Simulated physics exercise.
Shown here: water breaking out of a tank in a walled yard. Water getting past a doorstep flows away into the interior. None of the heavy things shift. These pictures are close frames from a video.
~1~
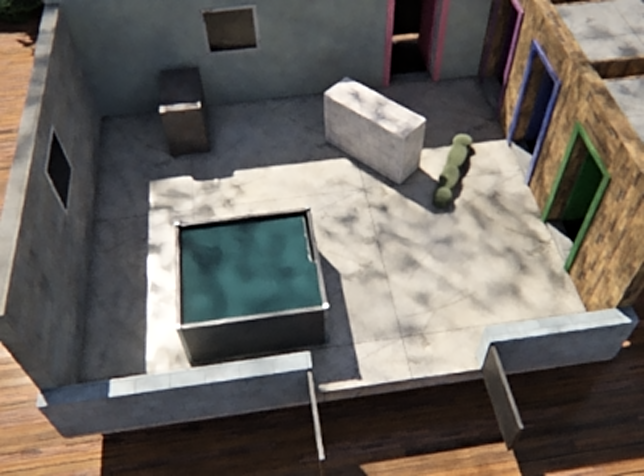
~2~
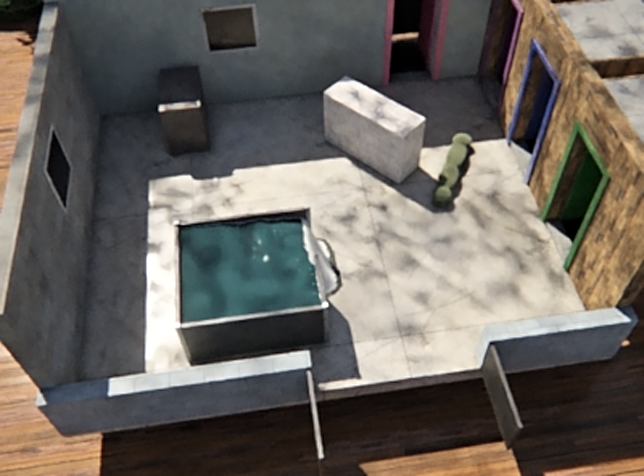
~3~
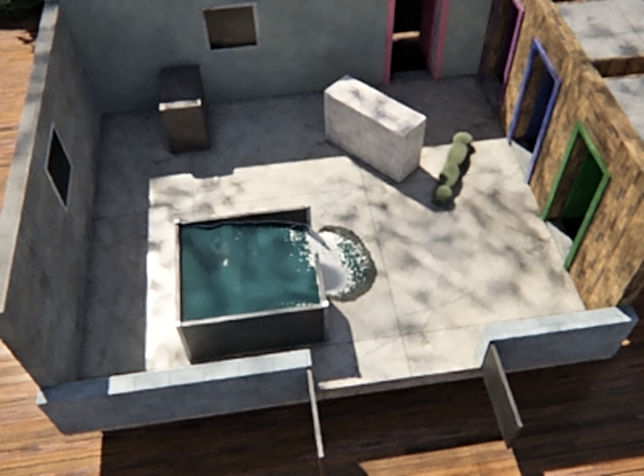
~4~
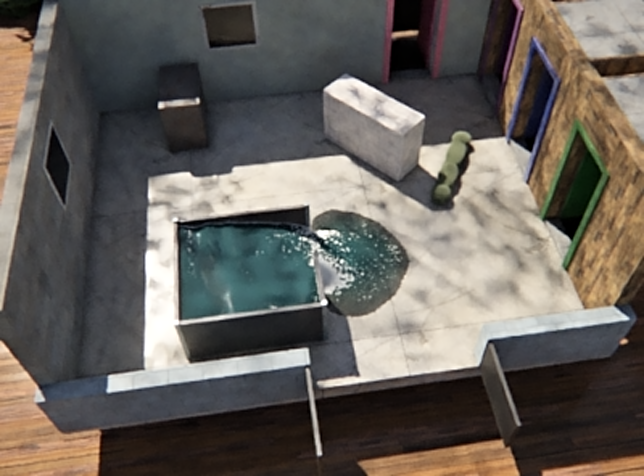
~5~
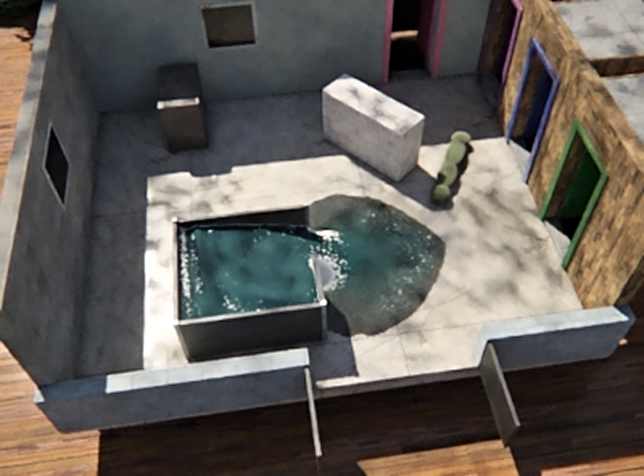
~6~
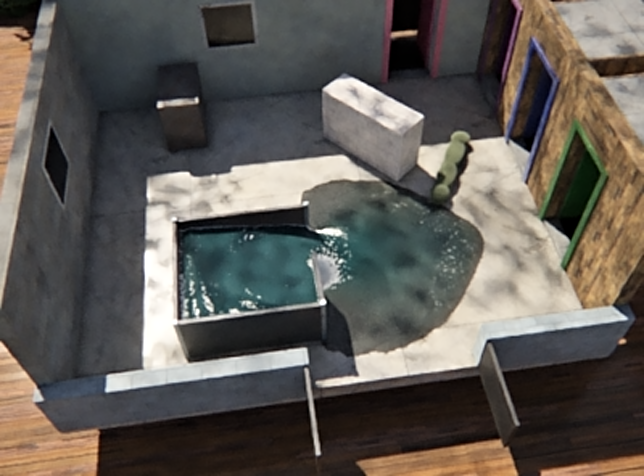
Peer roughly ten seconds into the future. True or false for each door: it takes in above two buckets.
The blue door, false; the green door, true; the purple door, false; the pink door, true.
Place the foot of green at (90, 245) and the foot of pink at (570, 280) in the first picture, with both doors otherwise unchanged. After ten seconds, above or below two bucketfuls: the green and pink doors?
The green one does not overflow, while the pink one overflows.
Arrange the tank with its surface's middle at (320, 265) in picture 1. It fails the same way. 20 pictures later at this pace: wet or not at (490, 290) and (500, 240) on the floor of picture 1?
Points in order: Inundated; inundated.
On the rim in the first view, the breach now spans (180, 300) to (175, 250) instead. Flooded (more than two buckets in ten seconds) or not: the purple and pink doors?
First purple is not flooded, then pink is not flooded.
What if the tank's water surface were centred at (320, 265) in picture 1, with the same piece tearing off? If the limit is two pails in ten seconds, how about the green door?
Result for the green door: It tops the limit.
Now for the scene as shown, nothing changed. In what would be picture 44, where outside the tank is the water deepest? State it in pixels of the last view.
I'd mark about pixel (471, 79).
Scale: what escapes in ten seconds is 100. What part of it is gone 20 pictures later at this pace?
I'd put it at 45 per cent.
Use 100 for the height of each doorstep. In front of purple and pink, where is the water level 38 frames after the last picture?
I reckon it's around 50 and then 200 per cent.
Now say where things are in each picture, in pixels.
The first frame shows the water tank at (248, 267) is whole and still.
In the second frame, the front is at (331, 291), out from the gap at (311, 254).
In the third frame, water pours out at (312, 255) and has run to (370, 275).
In the fourth frame, the front is at (404, 260), out from the gap at (311, 255).
In the fifth frame, water pours out at (310, 255) and has run to (434, 238).
In the sixth frame, the front is at (477, 236), out from the gap at (310, 255).
A moment on, water covers 30 % of the floor; the blue door not reached, the green door under two buckets in, the purple door not reached, the pink door not reached.
Next, water covers 40 % of the floor; the blue door wet at the sill, nothing in, the green door far over two buckets in, the purple door not reached, the pink door not reached.
Then, water covers 50 % of the floor; the blue door wet at the sill, nothing in, the green door far over two buckets in, the purple door wet at the sill, nothing in, the pink door over two buckets in.
Later, water covers 60 % of the floor; the blue door wet at the sill, nothing in, the green door far over two buckets in, the purple door wet at the sill, nothing in, the pink door far over two buckets in.
In the end, water covers 80 % of the floor; the blue door wet at the sill, nothing in, the green door far over two buckets in, the purple door wet at the sill, nothing in, the pink door far over two buckets in.
